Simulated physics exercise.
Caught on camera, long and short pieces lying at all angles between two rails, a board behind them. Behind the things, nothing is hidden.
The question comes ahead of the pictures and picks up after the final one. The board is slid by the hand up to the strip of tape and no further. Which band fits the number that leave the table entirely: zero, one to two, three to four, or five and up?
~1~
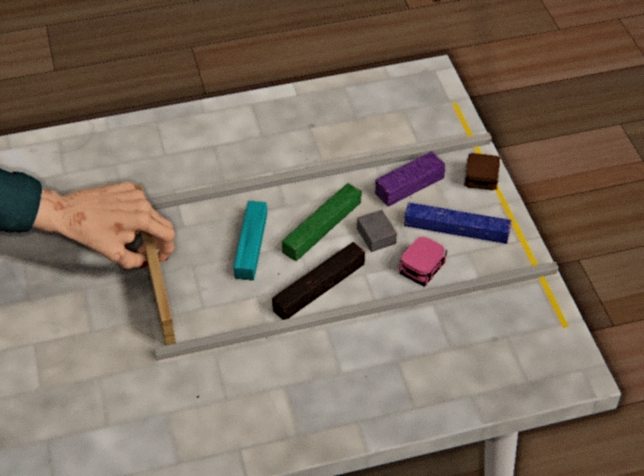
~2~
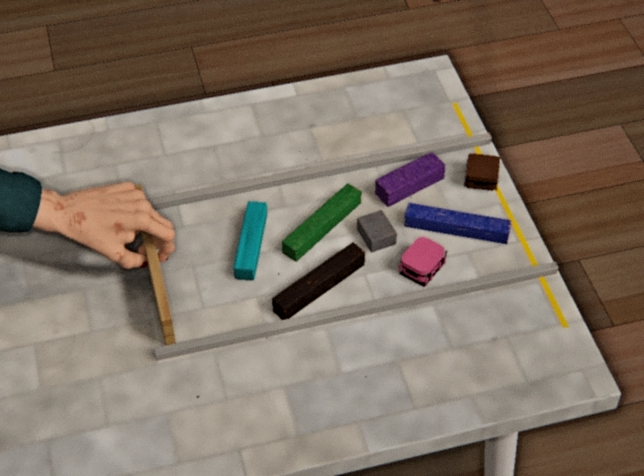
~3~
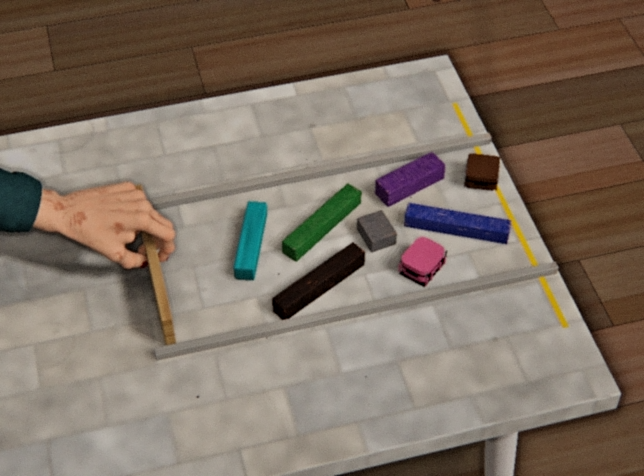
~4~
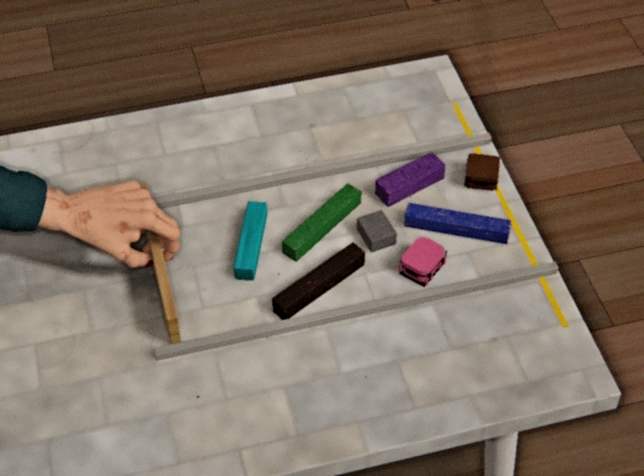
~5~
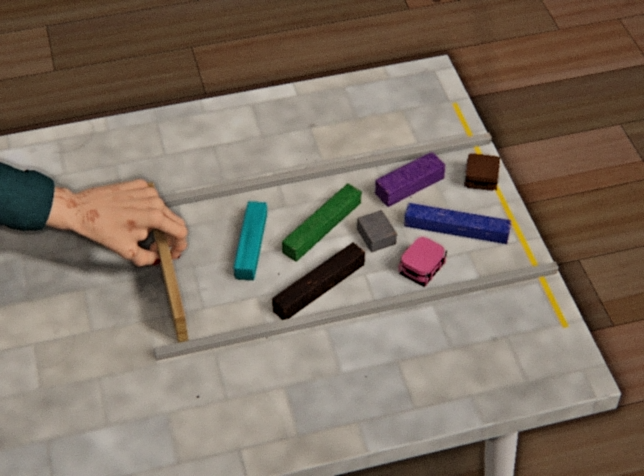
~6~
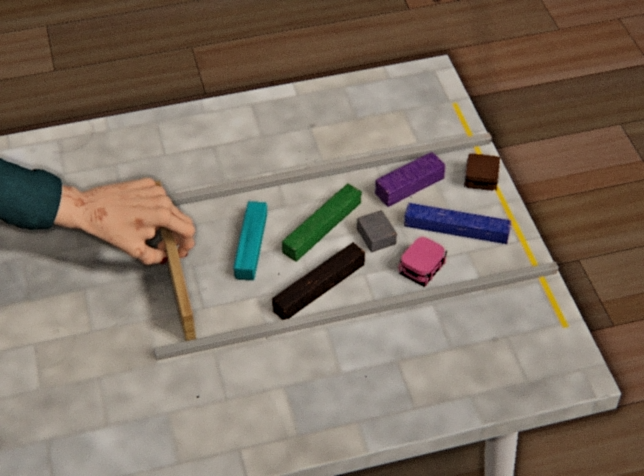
Honestly, a big bunch falls - five or more of them.
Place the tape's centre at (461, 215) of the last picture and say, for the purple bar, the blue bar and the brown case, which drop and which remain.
One by one: The purple bar topples, the blue bar topples, the brown case topples.
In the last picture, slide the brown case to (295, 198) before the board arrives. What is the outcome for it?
It topples off.
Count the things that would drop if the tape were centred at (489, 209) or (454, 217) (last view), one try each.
First try 5, second try 2.
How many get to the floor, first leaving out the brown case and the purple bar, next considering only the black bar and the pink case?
The number is 5 for the first case and 5 for the second.
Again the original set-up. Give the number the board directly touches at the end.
That makes 1.
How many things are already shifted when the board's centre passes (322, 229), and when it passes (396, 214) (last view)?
It comes to 5 for the first spot, 8 for the other.
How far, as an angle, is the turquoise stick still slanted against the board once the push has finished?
I'd say it's about 0° out of line.
Soon after, none off yet; brown case at rest near (482, 174); blue bar moving near (460, 218); purple bar at rest near (410, 179).
By the end, the number that fall off is five or more; fallen, black bar, green bar, grey block, pink case, purple bar, blue bar and brown case.
